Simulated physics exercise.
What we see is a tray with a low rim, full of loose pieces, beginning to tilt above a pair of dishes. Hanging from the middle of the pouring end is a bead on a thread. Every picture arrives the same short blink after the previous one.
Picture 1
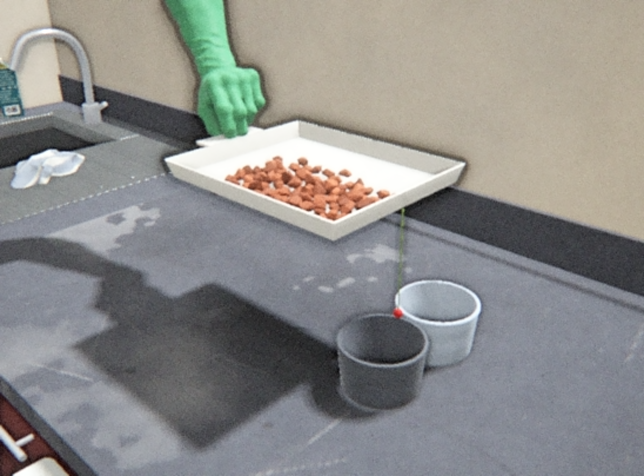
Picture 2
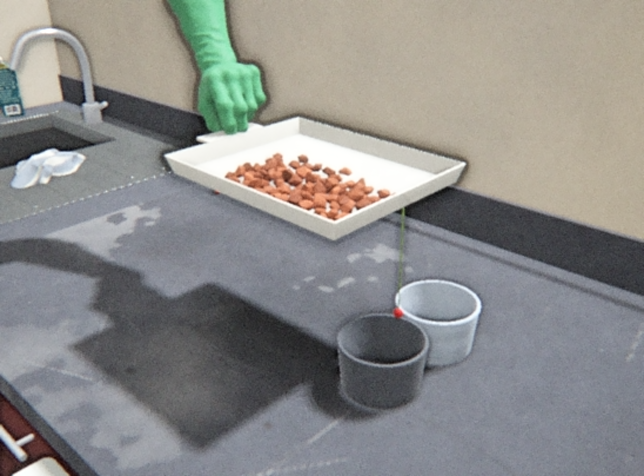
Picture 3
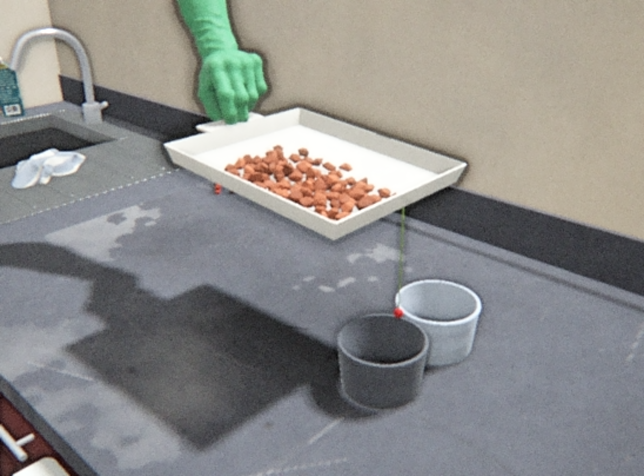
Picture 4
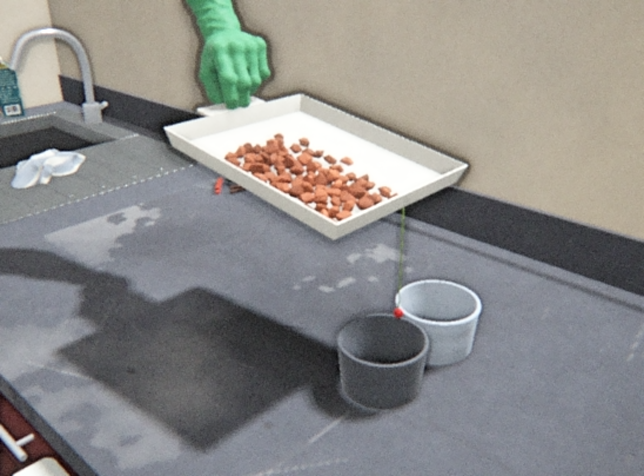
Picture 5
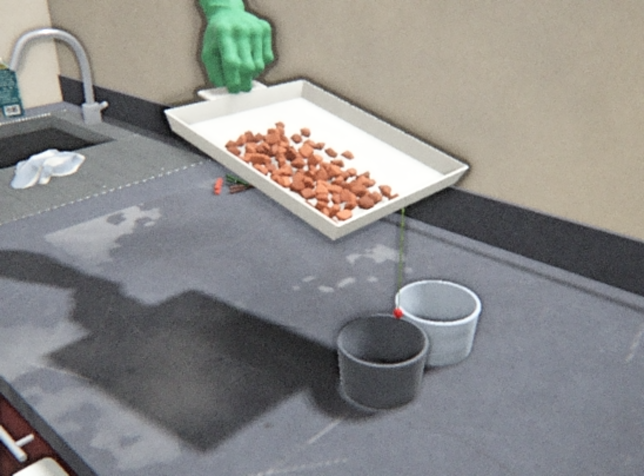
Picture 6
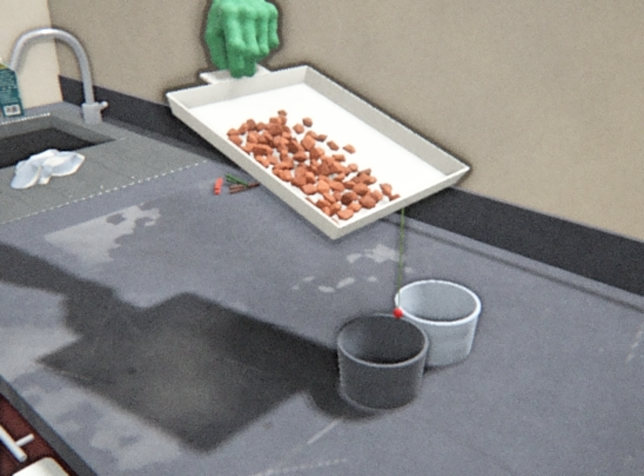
On a grey counter beside a sink, a green-gloved hand held a white tray of reddish-brown pieces above two small dishes, then raised its near end, tilting the tray as a few pieces shifted.
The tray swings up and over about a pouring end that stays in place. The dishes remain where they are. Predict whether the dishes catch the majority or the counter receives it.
Turns out most of it gets away in the end.
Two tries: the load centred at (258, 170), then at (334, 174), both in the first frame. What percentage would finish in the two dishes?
First 20 %, then 20 %.
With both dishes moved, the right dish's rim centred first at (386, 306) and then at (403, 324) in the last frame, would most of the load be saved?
At place one a lesser share; at place two a lesser share.
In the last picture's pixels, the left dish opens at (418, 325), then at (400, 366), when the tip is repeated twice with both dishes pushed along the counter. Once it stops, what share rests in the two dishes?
Roughly 30 % and 80 %.
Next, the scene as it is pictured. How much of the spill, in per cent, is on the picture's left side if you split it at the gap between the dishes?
Close to 20 %.
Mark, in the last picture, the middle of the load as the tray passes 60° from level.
I'd put the middle of the pieces at roughly (373, 181).
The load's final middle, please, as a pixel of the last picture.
The centre ends up roughly at (465, 410).
Shortly afterwards, tray tipped steeply; the whole lot on the tray.
Next, tray tipped right over; near half on the tray; only a few in the left dish; near a third outside both; near a quarter in the air.
Some moments later, tray tipped past a quarter turn; a little in the left dish; a little in the right dish; the bulk outside both.
In the end, tray tipped past a quarter turn; a little in the left dish; a little in the right dish; the bulk outside both.
